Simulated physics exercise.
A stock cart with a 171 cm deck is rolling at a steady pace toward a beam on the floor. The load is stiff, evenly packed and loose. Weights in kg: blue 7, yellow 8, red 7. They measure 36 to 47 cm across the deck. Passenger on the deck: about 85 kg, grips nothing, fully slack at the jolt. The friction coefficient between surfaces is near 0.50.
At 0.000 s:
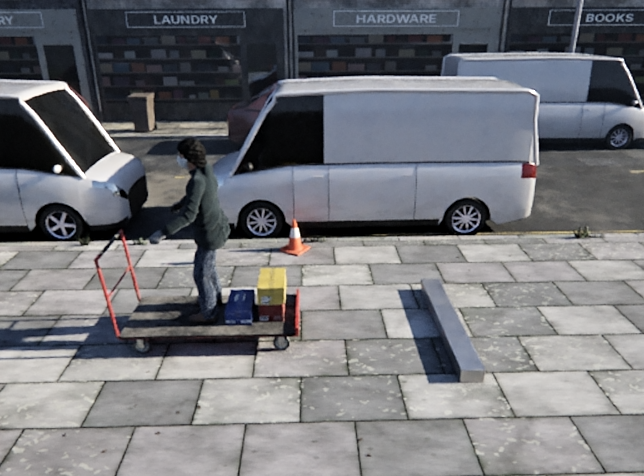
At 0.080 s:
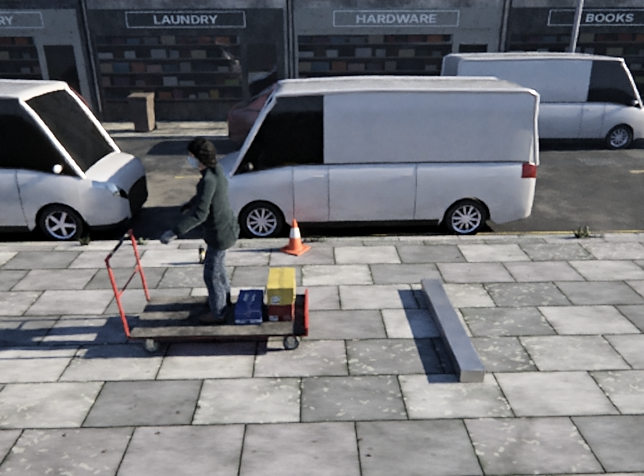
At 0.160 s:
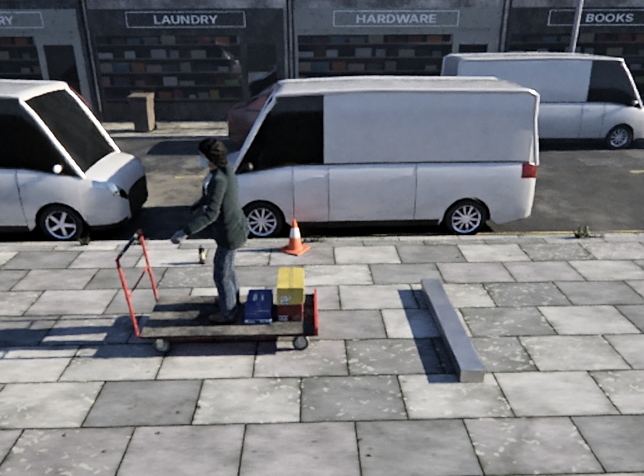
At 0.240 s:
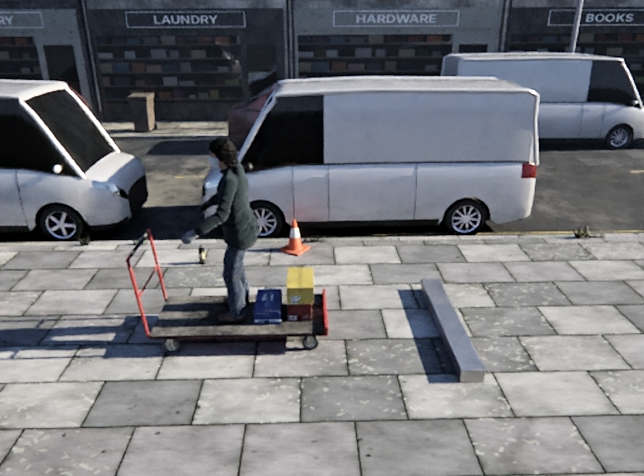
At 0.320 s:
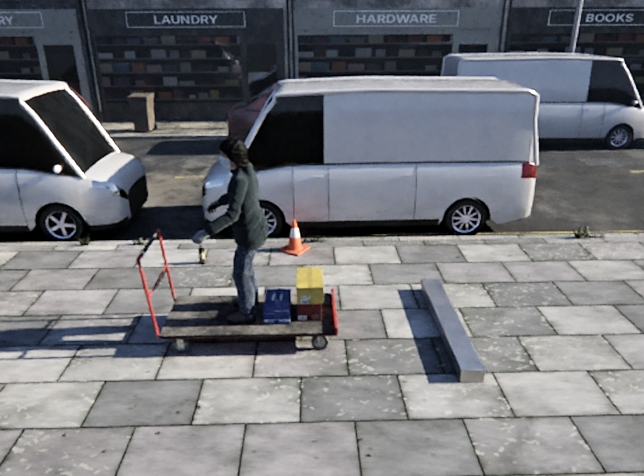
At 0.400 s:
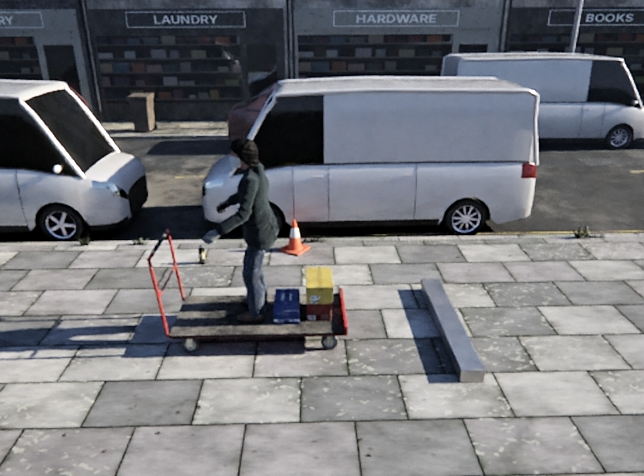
To begin with, a dark-haired person in a dark jacket stands on a flat cart with a red handle, facing left beside blue and yellow boxes, as parked white vans line the street behind. The cart rolls steadily right across the paving, carrying them past an orange cone and nearer a low beam.
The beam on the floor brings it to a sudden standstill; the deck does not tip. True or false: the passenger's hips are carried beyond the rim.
False.
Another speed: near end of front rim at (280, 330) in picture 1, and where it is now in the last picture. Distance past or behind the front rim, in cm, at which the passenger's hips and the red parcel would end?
Hips 30 past, red 20 behind.
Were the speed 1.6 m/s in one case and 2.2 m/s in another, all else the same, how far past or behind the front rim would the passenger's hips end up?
Roughly 40 cm past the front rim in the first try and 40 cm past in the second.
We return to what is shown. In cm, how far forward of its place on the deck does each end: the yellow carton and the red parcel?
Forward shift, cm - yellow: 100; red: 10.
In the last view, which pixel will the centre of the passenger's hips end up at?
Roughly at (409, 286).
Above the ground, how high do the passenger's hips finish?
Roughly 55 cm.
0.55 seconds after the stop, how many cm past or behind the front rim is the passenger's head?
Roughly 70 cm behind the front rim.
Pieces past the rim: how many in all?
1.
After 1.30 s the deck stops.
After 1.55 s the passenger's hips are 47 cm behind the rim, near (407, 247) in the last picture's view.
After 1.85 s the passenger's hips are 34 cm behind the rim, near (418, 281) in the last picture's view.
After 2.30 s the passenger's hips are 42 cm behind the rim, near (409, 286) in the last picture's view.
At rest, 3.1 s, past the rim, yellow carton; behind it, blue parcel, red parcel and the passenger's hips.
